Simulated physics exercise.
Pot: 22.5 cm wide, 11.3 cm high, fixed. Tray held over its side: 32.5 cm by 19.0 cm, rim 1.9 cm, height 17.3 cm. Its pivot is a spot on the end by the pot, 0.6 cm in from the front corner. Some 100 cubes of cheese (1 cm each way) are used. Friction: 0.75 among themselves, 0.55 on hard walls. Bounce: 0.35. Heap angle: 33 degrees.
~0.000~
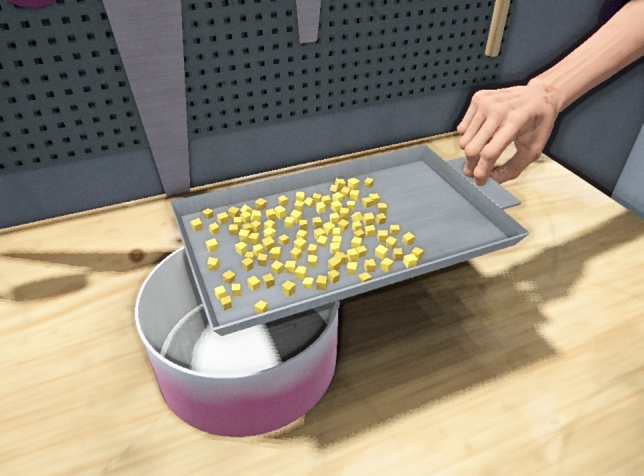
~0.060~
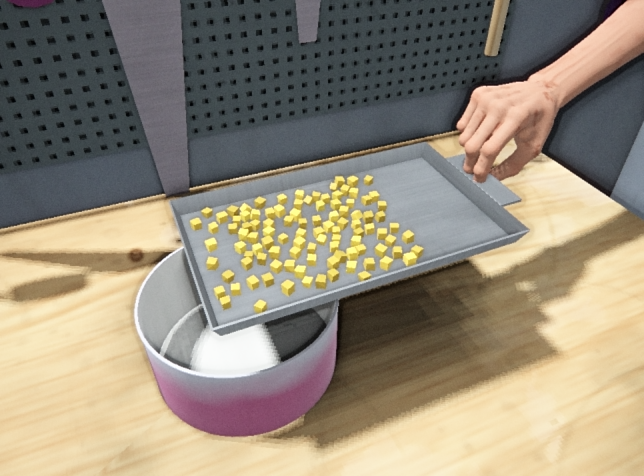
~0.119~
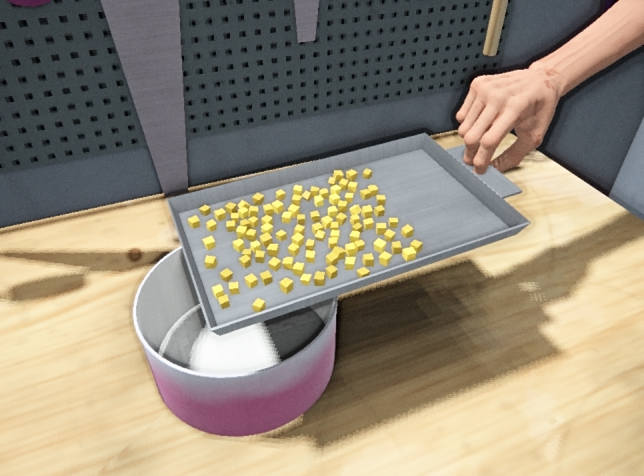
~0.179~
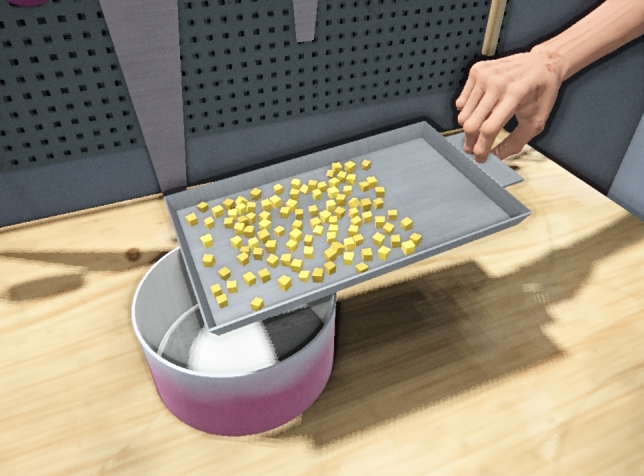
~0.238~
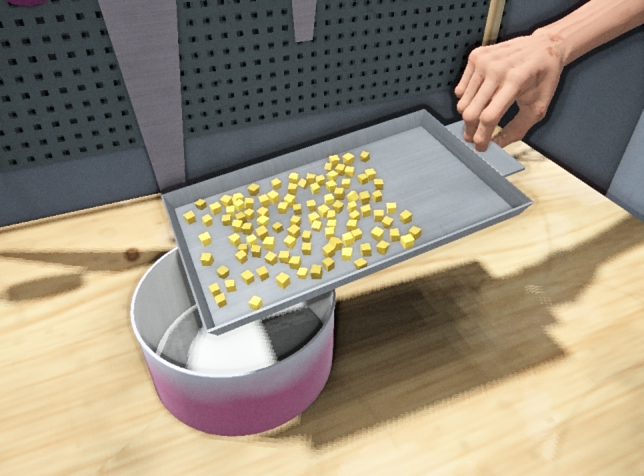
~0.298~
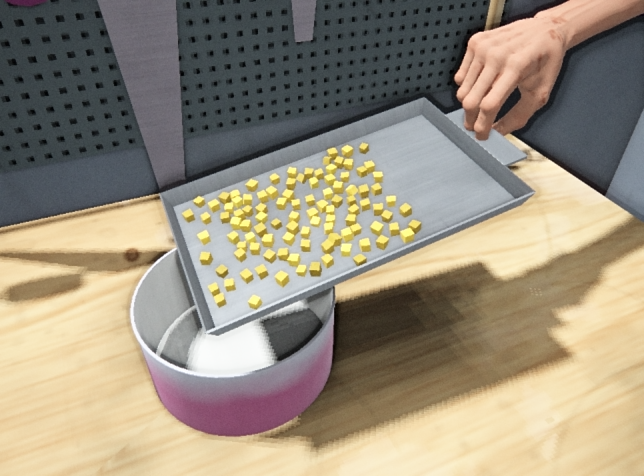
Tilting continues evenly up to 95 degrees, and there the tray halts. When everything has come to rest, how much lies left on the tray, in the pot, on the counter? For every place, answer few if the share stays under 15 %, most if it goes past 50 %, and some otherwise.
Shares - tray: Few; pot: Few; counter: Most.
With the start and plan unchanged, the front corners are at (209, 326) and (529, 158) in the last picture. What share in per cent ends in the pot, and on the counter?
Final per cent - pot 0, counter 100.
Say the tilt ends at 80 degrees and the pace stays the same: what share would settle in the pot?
0 percent.
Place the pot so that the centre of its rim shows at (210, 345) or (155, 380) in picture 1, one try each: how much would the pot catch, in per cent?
Around 100 per cent, then around 100 per cent.
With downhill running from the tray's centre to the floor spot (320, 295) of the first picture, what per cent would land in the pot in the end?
The share comes to about 0 in a hundred.
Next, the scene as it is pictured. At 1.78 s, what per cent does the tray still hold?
Around 85 percent of it.
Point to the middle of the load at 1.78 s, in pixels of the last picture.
Estimated load position: Around (186, 282).
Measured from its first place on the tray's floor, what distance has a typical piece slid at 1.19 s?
Roughly 10 cm.
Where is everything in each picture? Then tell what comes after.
In the first frame, tray tilt 0 degrees, front corners at (219, 321) and (520, 231); middle of the pieces at (301, 236); pot at (239, 293).
In the second frame, tray tilt 1 degrees, front corners at (218, 321) and (520, 228); middle of the pieces at (301, 235).
In the third frame, tray tilt 3 degrees, front corners at (216, 321) and (520, 220); middle of the pieces at (299, 231).
In the fourth frame, tray tilt 5 degrees, front corners at (214, 322) and (522, 210), lowest corner left front; middle of the pieces at (297, 227).
In the fifth frame, tray tilt 8 degrees, front corners at (212, 322) and (523, 200), lowest corner left front; middle of the pieces at (295, 222).
In the sixth frame, tray tilt 11 degrees, front corners at (212, 323) and (525, 190), lowest corner left front; middle of the pieces at (294, 218); pot at (235, 292). The tray's pace is about 45 degrees a second.
After 1.19 s, tilt 50 degrees; the tray holds 100 %, the pot 0 %.
After 1.78 s, tilt 76 degrees; the tray holds 85 %, the pot 0 %.
After 2.42 s, tilt 95 degrees; the tray holds 0 %, the pot 0 %.
By 3.5 s all is still; tray 0 %, pot 0 %, counter 100 %.
